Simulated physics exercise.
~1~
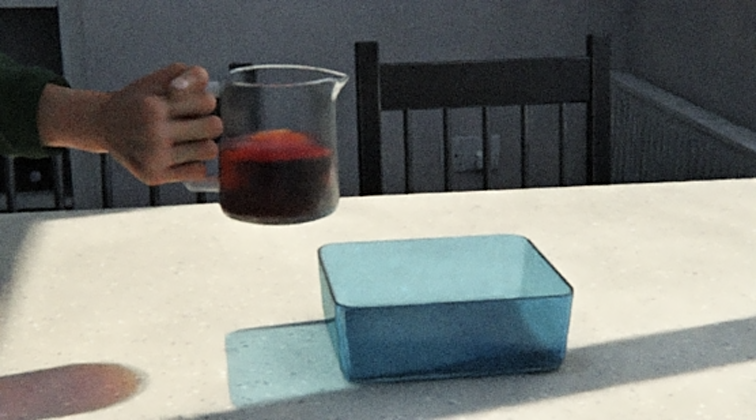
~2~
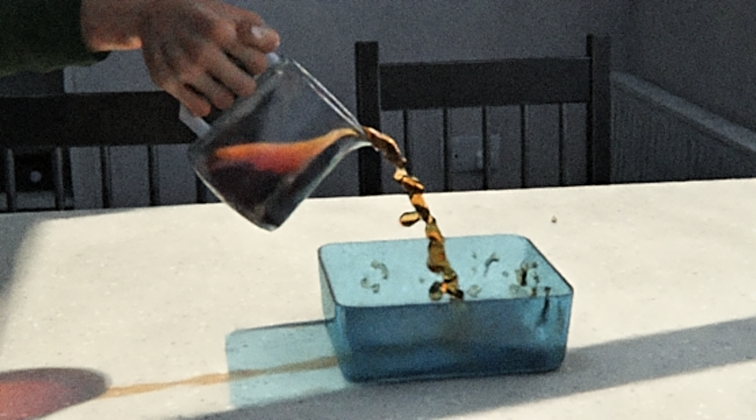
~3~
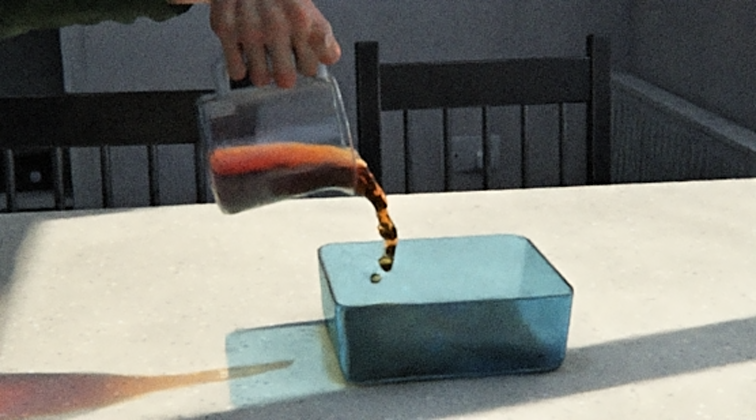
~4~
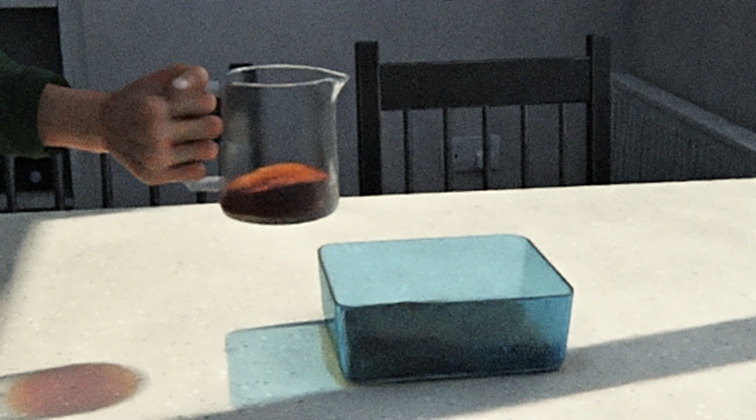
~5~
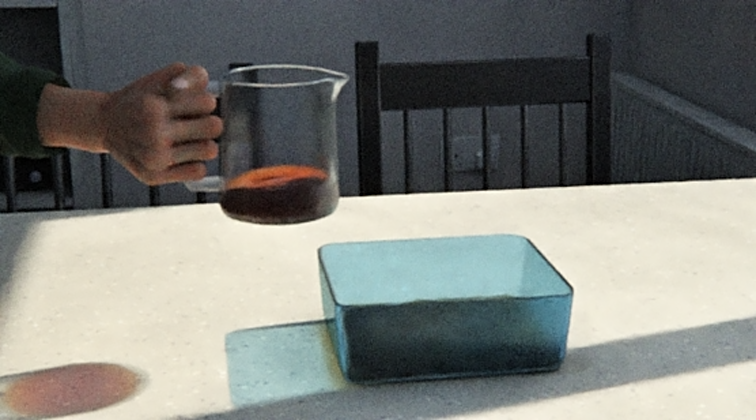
A hand holding a glass jug of reddish-brown tea tips it over a blue, see-through dish on a pale table, pouring a stream in, then levels it again, ending with some tea left in the jug and dark liquid in the dish.
